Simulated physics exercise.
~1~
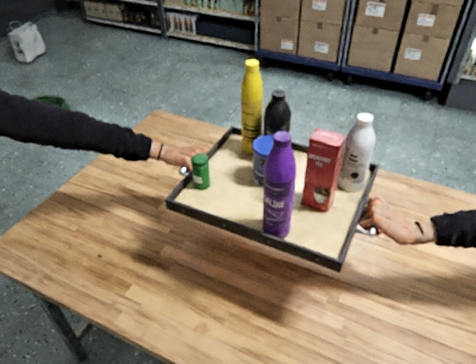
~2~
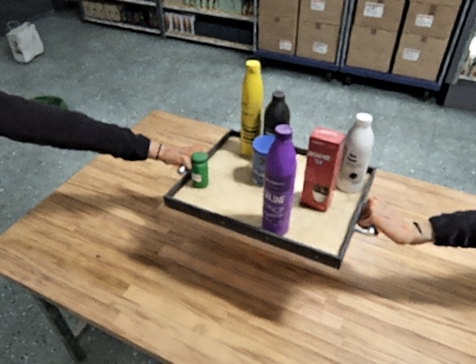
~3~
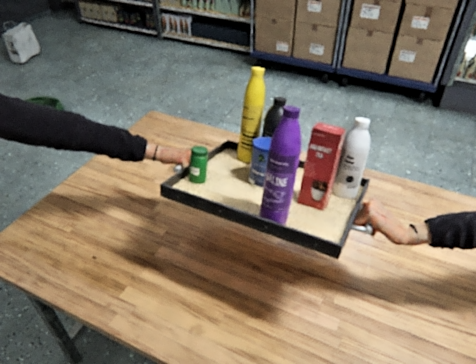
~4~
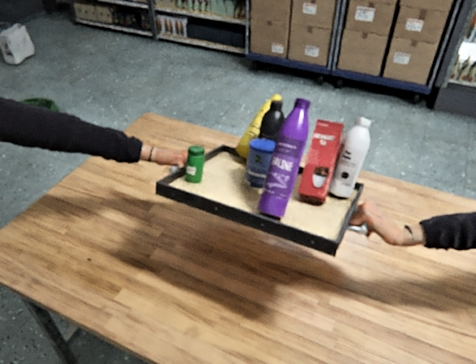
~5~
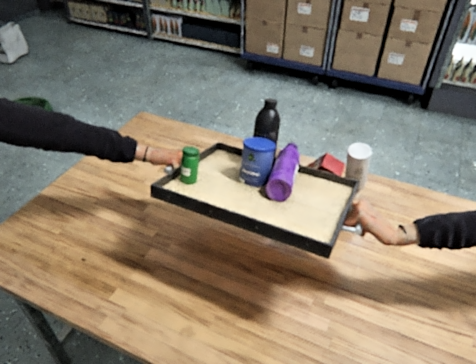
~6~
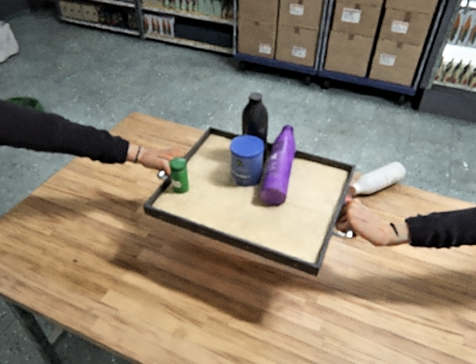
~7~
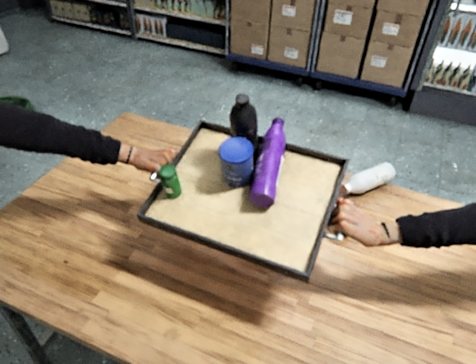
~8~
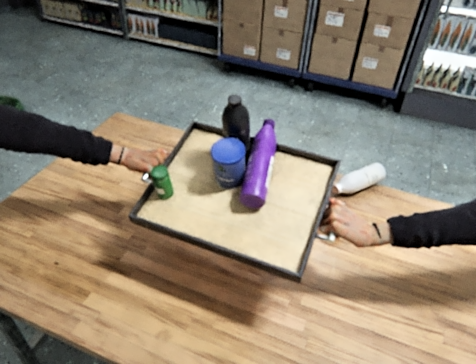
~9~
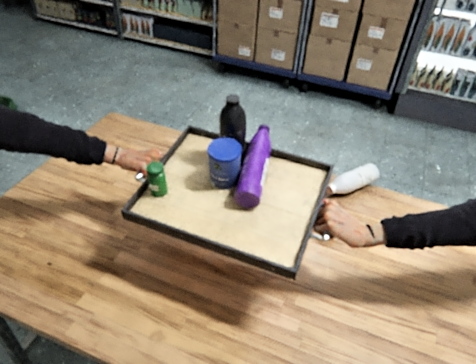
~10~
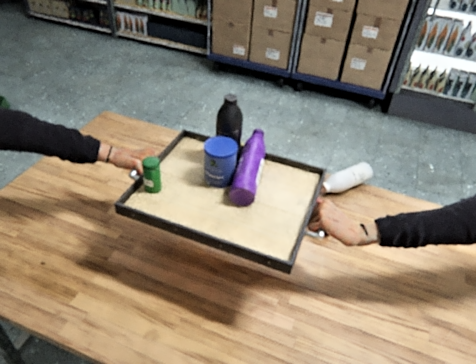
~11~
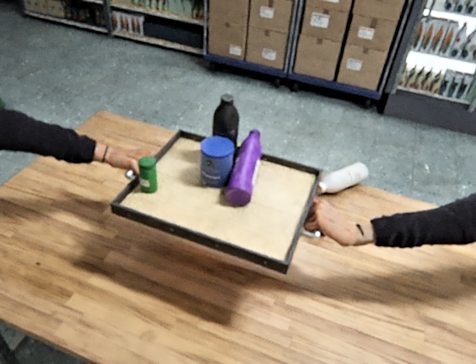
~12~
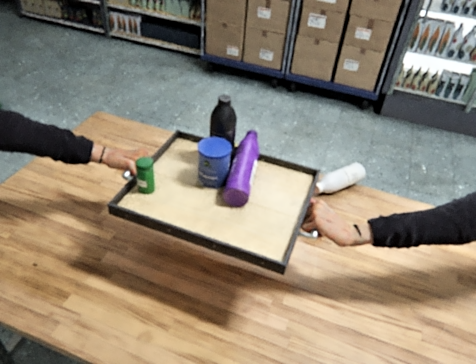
Several bottles toppled as two hands tipped a loaded tray away over a wooden table, the yellow bottle, red carton and white bottle going off the far side, and after it tilted back and levelled, the purple bottle lay among three upright containers.
